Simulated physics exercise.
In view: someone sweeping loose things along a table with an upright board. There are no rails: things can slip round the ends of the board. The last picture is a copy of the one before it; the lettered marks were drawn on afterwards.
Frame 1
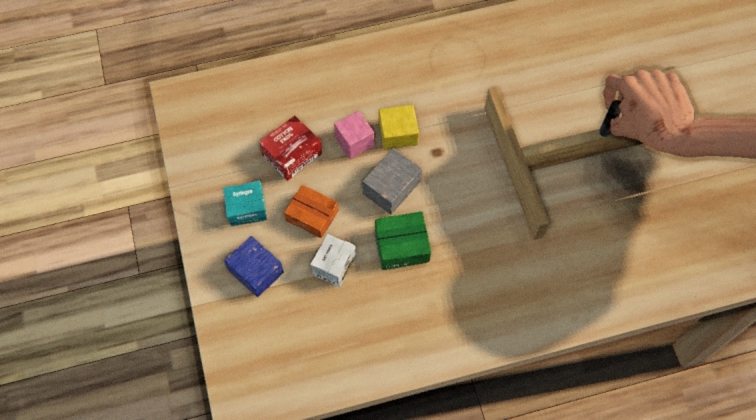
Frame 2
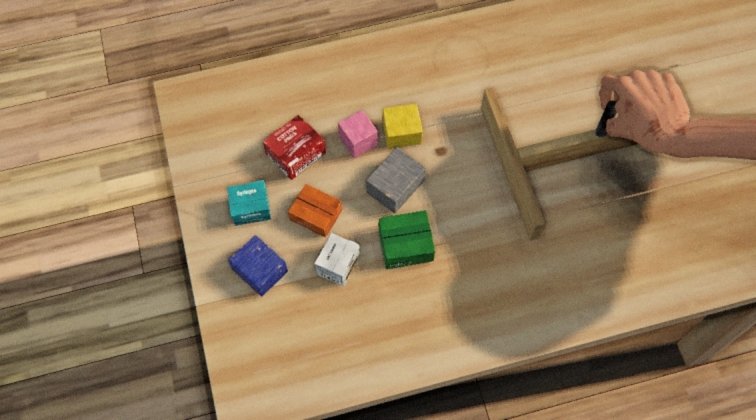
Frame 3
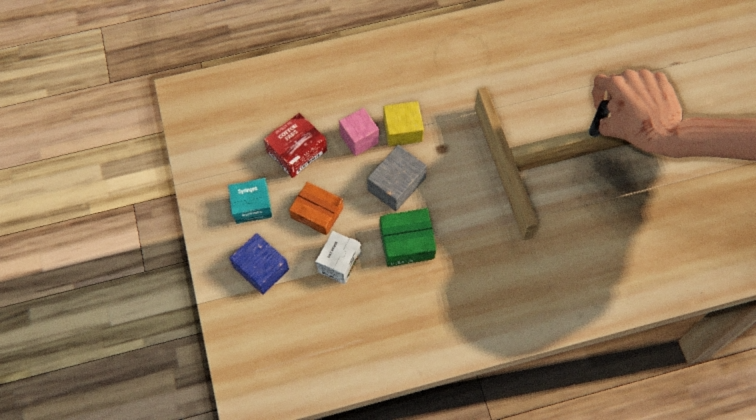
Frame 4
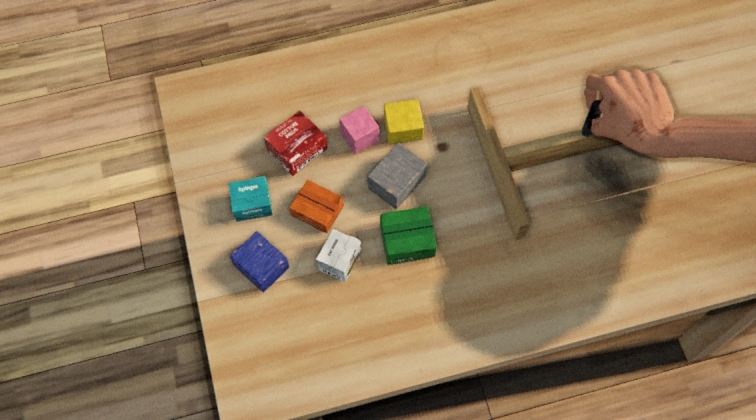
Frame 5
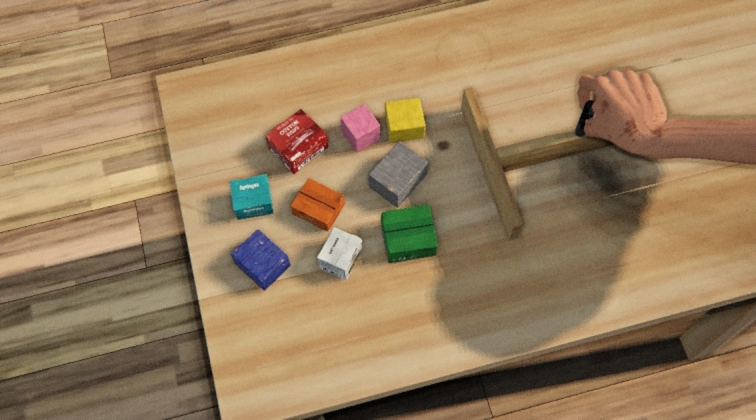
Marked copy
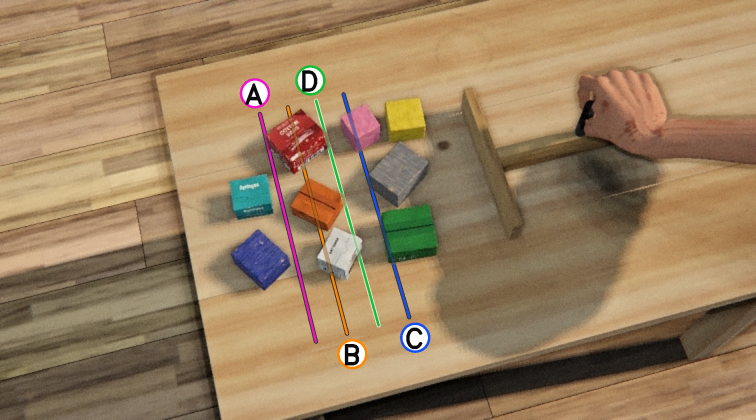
A pale wooden table stands on a plank floor, seen at a slant from above by a camera that drifts very slightly. Nine small blocks and packets, red, pink, yellow, turquoise, orange, grey, blue, white and green, sit in loose rows on the left, with a T-shaped wooden board to their right. A hand gripping its handle slides the board slowly leftward a short way, narrowing the gap, while the blocks stay put on the tabletop.
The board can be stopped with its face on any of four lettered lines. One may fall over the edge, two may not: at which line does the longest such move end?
The farthest such stop is A.
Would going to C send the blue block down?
No.
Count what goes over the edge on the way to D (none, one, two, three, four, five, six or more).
The count is none.
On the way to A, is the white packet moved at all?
Yes.
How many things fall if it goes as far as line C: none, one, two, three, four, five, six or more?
By then, none.
On the marked copy, A at (286, 221); B at (316, 214); C at (374, 199); D at (346, 207).
With A. Early on, board (419, 172); pink block (344, 131); yellow block (377, 128).
Further on, board (345, 190); blue block (250, 262); turquoise box (241, 199).
At the end, board (287, 204); blue block (194, 280); red box (179, 161); none fallen.
As for the rest, B is within the limit but short; C is within the limit but short; D is within the limit but short.
